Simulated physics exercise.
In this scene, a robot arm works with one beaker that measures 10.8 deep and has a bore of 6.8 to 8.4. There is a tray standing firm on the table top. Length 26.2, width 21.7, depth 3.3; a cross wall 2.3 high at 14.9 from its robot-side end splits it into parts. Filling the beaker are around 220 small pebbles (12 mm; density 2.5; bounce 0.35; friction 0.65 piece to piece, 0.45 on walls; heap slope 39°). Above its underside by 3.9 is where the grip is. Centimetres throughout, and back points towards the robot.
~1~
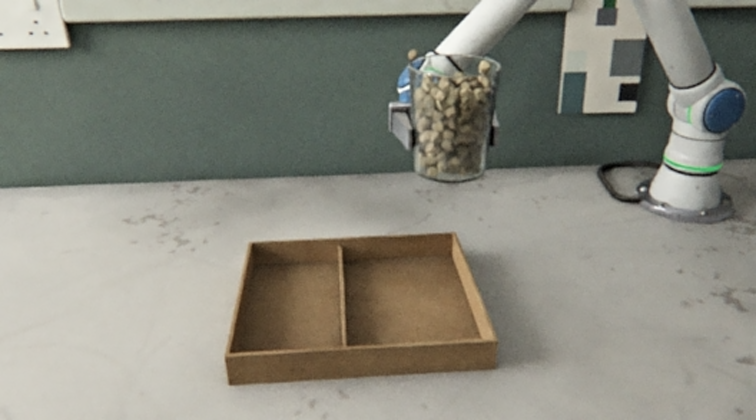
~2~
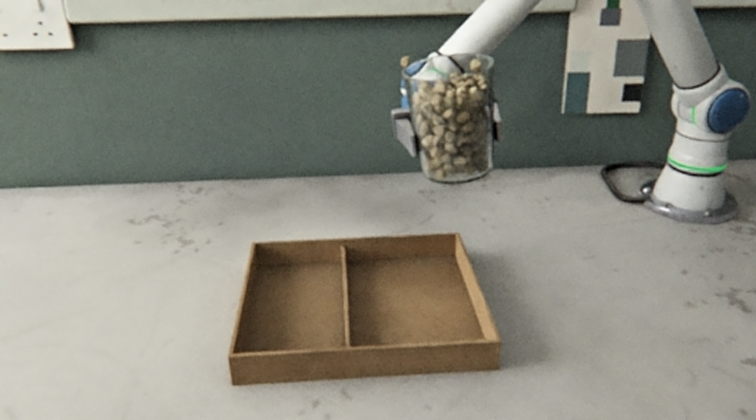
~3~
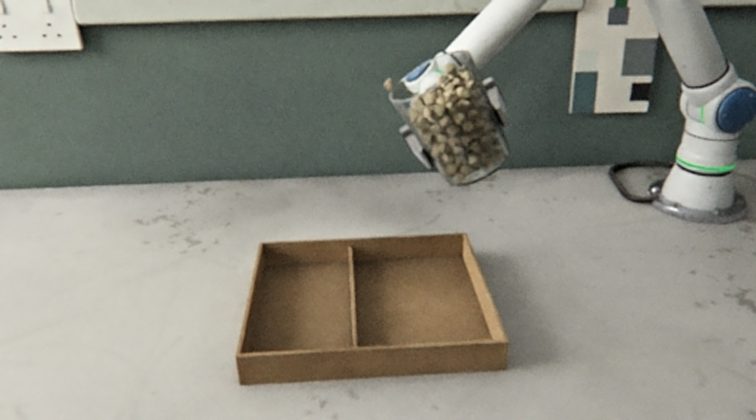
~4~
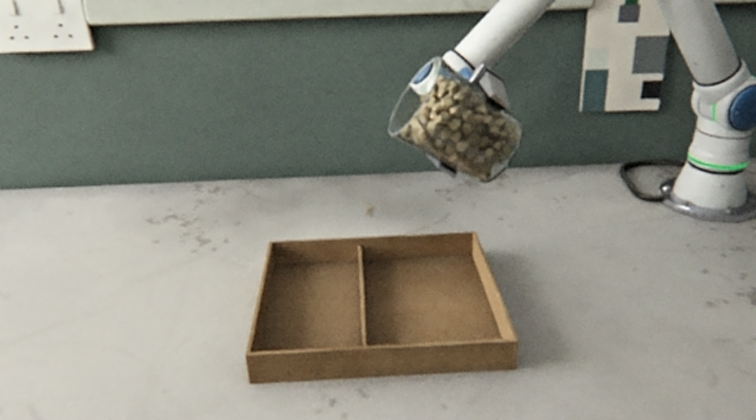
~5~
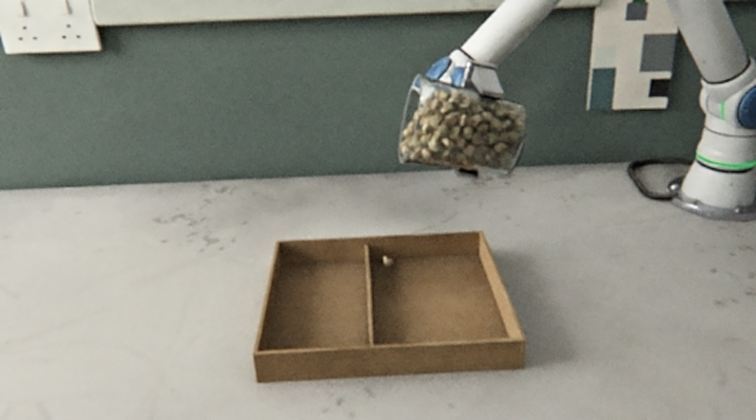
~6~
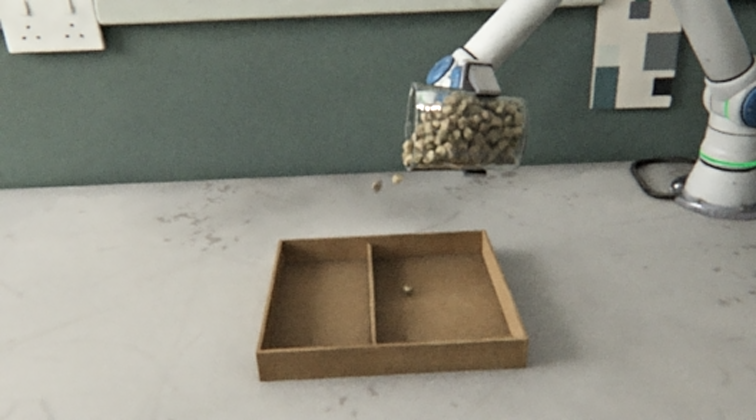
A clear beaker packed with small pale pebbles is held by a white and blue robot arm above a pale, mottled table against a green wall, seen from the front and slightly above. Below it sits a brown, two-part tray, with a patterned card and sockets behind. The arm tilts the beaker leftward almost onto its side, a few pebbles drop, and the view shifts slightly left.
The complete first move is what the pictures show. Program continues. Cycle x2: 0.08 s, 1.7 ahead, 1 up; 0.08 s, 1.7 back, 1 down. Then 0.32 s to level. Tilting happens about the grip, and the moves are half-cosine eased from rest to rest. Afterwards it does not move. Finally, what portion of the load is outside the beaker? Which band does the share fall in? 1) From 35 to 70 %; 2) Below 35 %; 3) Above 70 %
Answer: 1.
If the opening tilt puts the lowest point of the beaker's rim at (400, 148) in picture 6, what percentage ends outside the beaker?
Somewhere around 25 %.
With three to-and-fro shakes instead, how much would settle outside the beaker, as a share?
In that case it would be roughly 65 per cent.
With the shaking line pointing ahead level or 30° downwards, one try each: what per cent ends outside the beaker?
Near 45 and 20 percent respectively.
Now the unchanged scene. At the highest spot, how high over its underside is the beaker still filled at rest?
Roughly 6.5 centimetres.
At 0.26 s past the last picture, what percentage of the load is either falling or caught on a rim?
Logged share: Close to 10 per cent.
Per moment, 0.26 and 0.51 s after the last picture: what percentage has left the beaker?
In turn: 25 %, then 50 %.
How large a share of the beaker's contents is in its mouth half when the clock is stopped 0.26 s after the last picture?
Some 65 per cent.
Then, 0.26 s later, tilted 84° forward, highest piece 24 above the table; 172 in the beaker, 19 in the far-side part, 9 in the robot-side part, 23 in flight or on a rim.
Then, 0.51 s later, tilted 29° forward, highest piece 27 above the table; 113 in the beaker, 88 in the far-side part, 18 in the robot-side part, 4 in flight or on a rim.
Then, 0.84 s later, level, highest piece 24 above the table; 113 in the beaker, 91 in the far-side part, 19 in the robot-side part.
Then, 1.89 s later, level, highest piece 24 above the table; 113 in the beaker, 91 in the far-side part, 19 in the robot-side part.
At rest, 113 in the beaker, 91 in the far-side part, 19 in the robot-side part. That is 49 % outside the beaker.
